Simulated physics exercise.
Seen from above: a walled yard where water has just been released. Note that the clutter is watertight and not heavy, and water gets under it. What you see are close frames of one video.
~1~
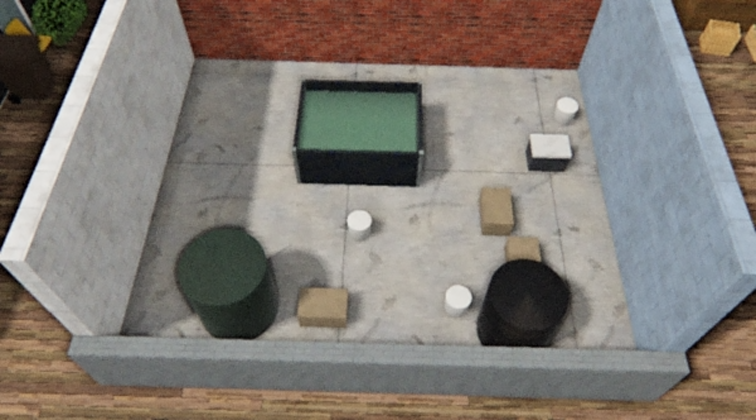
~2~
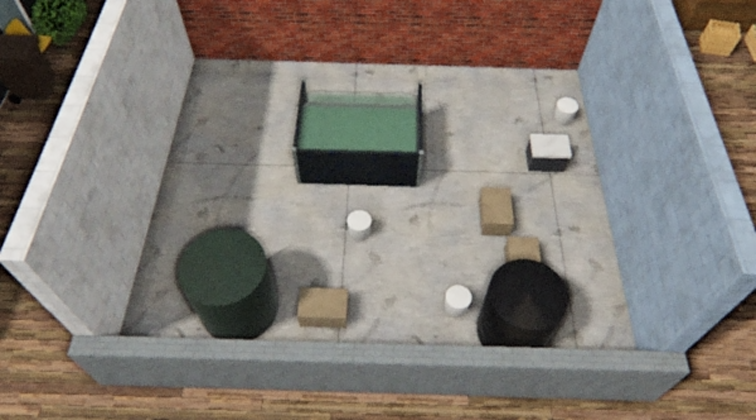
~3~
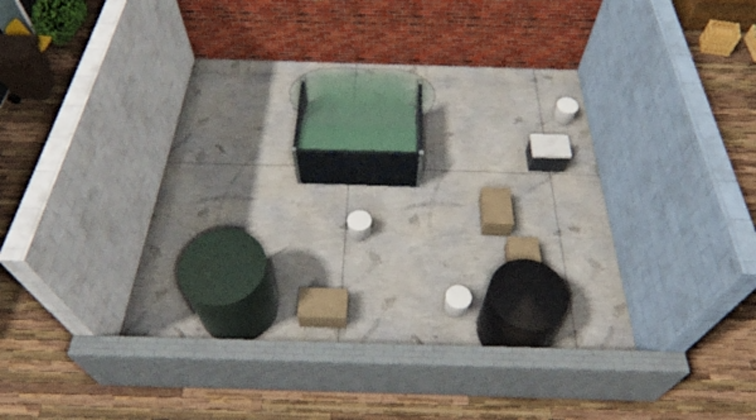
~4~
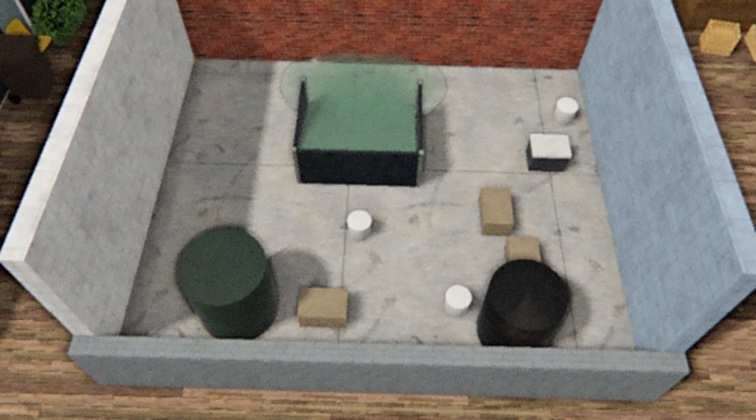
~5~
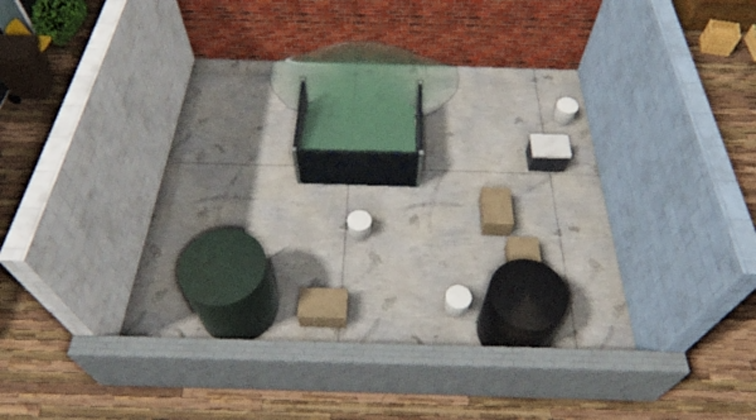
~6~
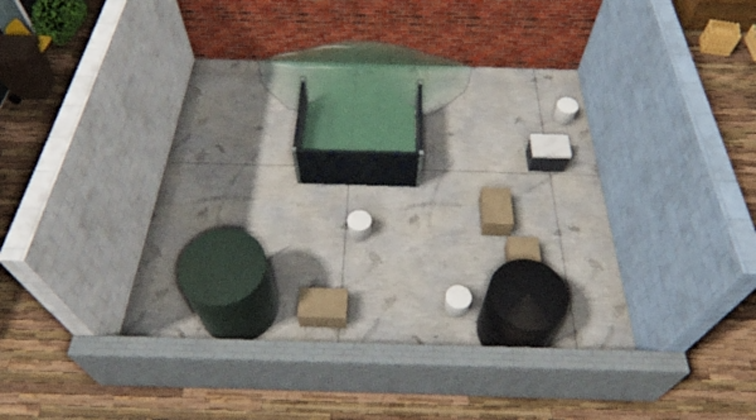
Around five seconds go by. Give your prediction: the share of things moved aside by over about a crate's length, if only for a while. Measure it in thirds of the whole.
It stays below a third.
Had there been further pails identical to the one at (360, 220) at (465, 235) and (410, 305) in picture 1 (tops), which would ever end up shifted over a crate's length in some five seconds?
One after the other: Not that far, no.
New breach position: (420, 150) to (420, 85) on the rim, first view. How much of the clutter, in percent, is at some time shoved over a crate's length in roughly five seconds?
It comes to roughly 60 %.
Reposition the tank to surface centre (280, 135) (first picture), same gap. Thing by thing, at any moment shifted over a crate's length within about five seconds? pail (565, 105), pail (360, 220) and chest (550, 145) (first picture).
Well, the first one got driven a long way, the second didn't get far, and the third got driven a long way.
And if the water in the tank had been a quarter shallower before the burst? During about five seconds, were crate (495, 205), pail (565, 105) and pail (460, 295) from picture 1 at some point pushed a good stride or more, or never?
Note, in sequence: Within that / past that mark / within that.
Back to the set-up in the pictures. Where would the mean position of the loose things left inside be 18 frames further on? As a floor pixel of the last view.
I'd put it roughly at (469, 257).
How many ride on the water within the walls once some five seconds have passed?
My count is 2.
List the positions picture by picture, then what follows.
A crate at (323, 303), on the bottom; a crate at (497, 205), on the bottom; 0 of 7 have shifted, in the first picture.
A crate at (323, 303), on the bottom; a crate at (497, 205) rests on the ground; 0 of 7 have shifted, in the second picture.
A crate at (323, 303) rests on the ground; a crate at (497, 205), on the bottom; 0 of 7 have shifted, in the third picture.
A crate at (323, 303) rests on the ground; a crate at (497, 205) rests on the ground; 0 of 7 have shifted, in the fourth picture.
A crate at (323, 303), on the bottom; a crate at (497, 205), on the bottom; 0 of 7 have shifted, in the fifth picture.
A crate at (323, 303), on the bottom; a crate at (497, 205), on the bottom; 0 of 7 have shifted, in the sixth picture.
A moment on, 0 of 7 are well off their spots; 0 afloat.
Next, 0 of 7 are well off their spots; 0 afloat.
Later, 2 of 7 are well off their spots; 0 afloat.
In the end, 2 of 7 are well off their spots, and 2 have been at some point; 2 afloat.
